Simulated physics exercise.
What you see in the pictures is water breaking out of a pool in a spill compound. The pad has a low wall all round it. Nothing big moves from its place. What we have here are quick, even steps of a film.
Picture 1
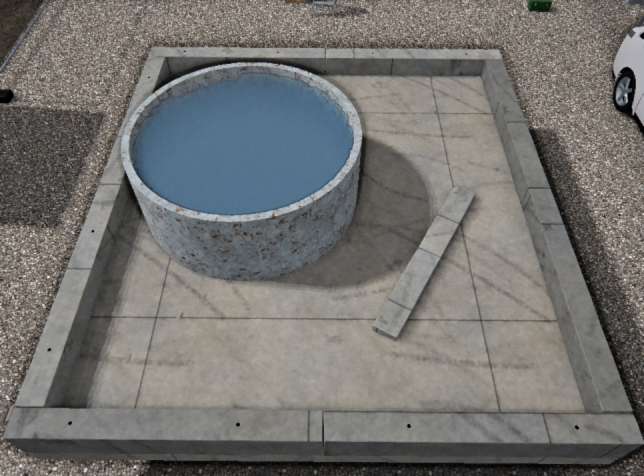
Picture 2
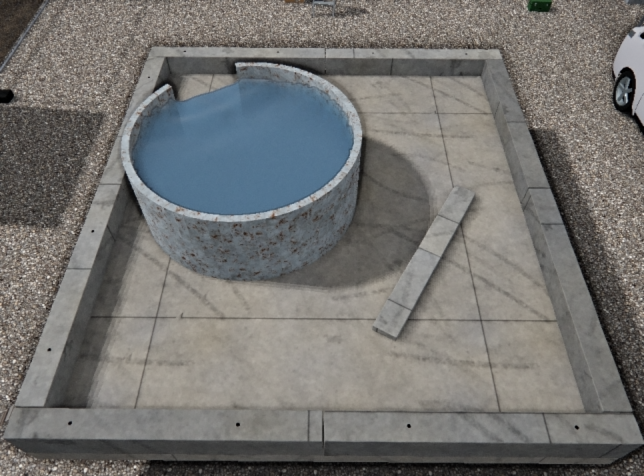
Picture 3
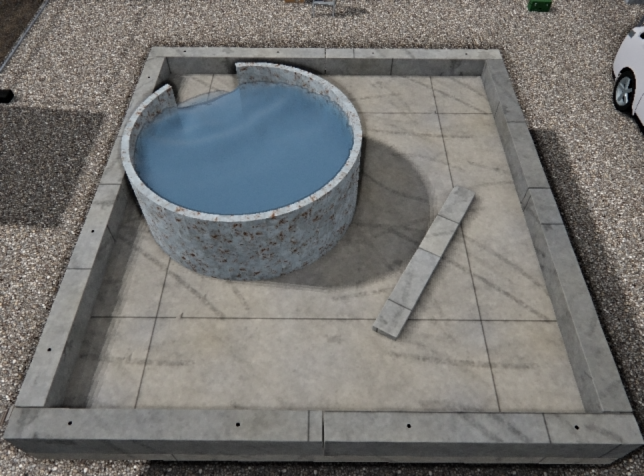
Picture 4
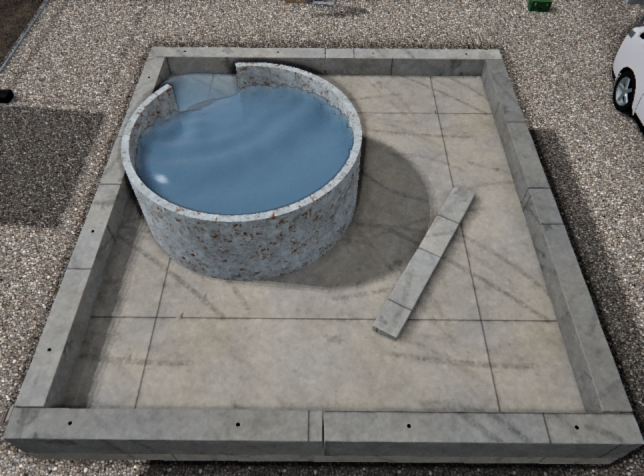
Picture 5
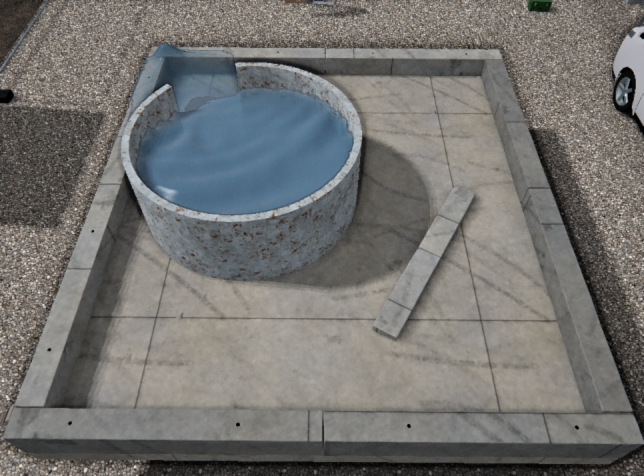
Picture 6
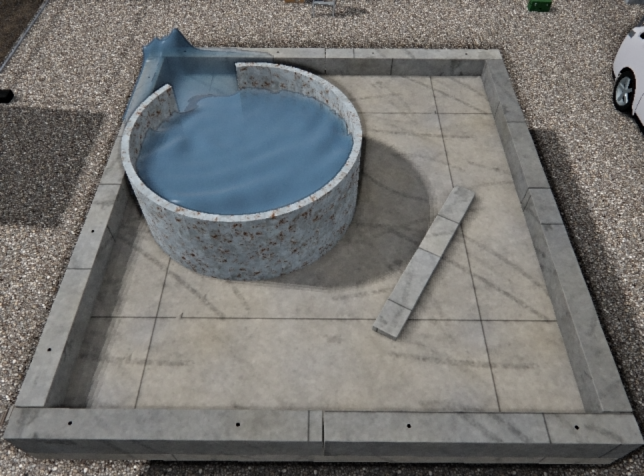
Water pours through a gap in the round pool's far side and splashes up at the low wall.
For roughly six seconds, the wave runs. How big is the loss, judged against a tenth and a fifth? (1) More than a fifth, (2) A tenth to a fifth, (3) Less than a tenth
1.
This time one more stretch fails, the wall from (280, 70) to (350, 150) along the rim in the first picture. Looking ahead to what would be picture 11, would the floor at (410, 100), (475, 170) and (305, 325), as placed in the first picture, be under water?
First point swamped, second point swamped, third point bare.
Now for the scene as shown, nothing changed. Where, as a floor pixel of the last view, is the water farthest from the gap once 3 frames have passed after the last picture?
My best guess is about (379, 78).
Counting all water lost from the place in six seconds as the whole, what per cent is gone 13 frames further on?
That comes to 70 per cent, as I work it out.
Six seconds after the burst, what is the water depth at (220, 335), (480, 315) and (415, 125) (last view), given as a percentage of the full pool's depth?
First 4, next 6, last 8 in a hundred.
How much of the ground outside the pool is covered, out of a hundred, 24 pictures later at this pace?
I reckon 80 per cent or so.
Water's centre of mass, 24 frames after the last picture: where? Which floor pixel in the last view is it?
Close to pixel (274, 167).
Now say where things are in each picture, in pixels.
In the first picture, the pool at (244, 137) is whole and still.
In the second picture, the front is at a hidden place, out from the gap on the pool's far side.
In the third picture, water pours out on the pool's far side and has run to a hidden place.
In the fourth picture, water pours out on the pool's far side and has run to (184, 76).
In the fifth picture, the front is at (169, 51), out from the gap on the pool's far side.
In the sixth picture, the front is at (169, 49), out from the gap on the pool's far side.
A moment on, water covers 15 % of the floor; the low wall has let 2 % over.
Next, water covers 20 % of the floor; the low wall has let 5 % over.
Then, water covers 45 % of the floor; the low wall has let 16 % over.
Later, water covers 65 % of the floor; the low wall has let 21 % over.
In the end, water covers 75 % of the floor; the low wall has let 22 % over.
